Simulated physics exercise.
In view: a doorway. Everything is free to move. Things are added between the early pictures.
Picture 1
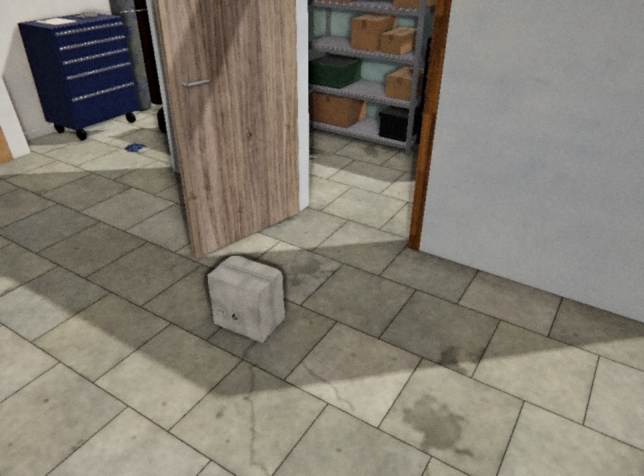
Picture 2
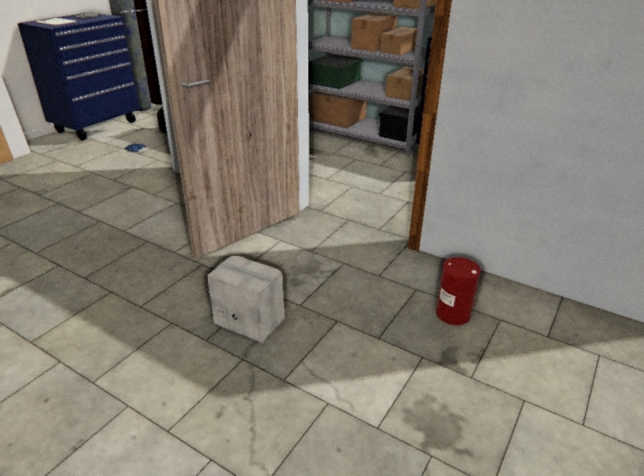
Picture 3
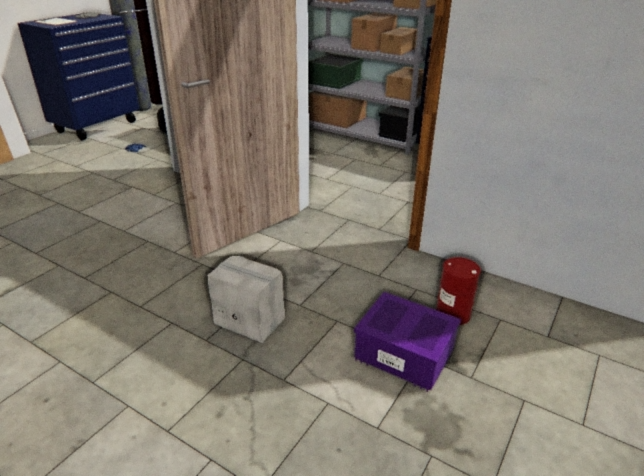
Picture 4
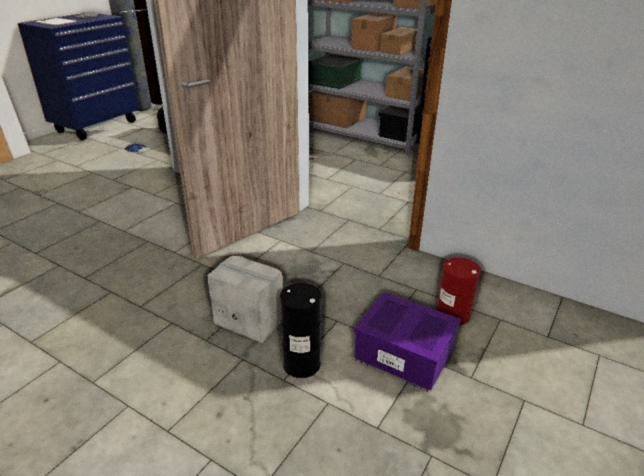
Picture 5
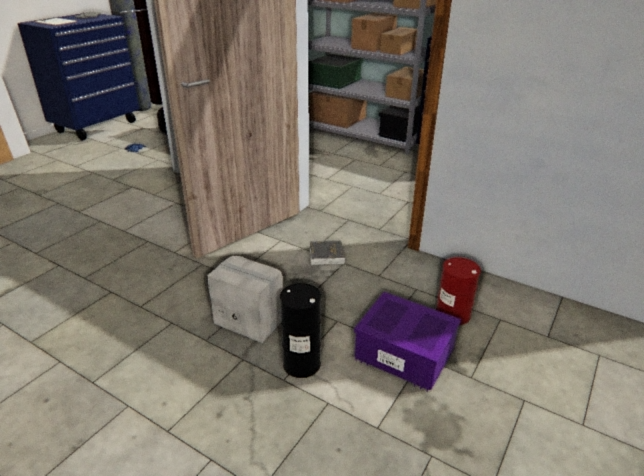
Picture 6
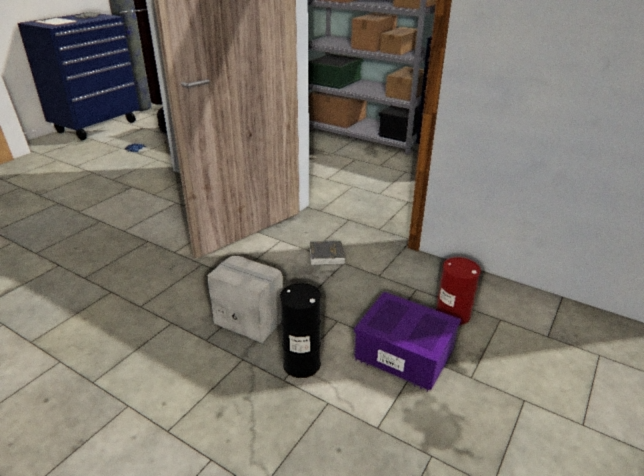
A red canister, purple tote, black canister and grey book appear around a white box.
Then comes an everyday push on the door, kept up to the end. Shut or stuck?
It shuts.
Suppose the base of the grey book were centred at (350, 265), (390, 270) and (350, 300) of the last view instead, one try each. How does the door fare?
In the first case it is blocked; in the second case it reaches the frame; in the third case it shuts.
Then, 1.20 s on from there, door at 42°; grey book shifted a little near (338, 250).
Then, 1.60 s on from there, door at 15°; grey book shifted well along near (372, 238).
In the end, door at 0°; moved from the start, grey book; the other 4 unmoved. At the end, from the last picture's camera, grey book near (389, 223).
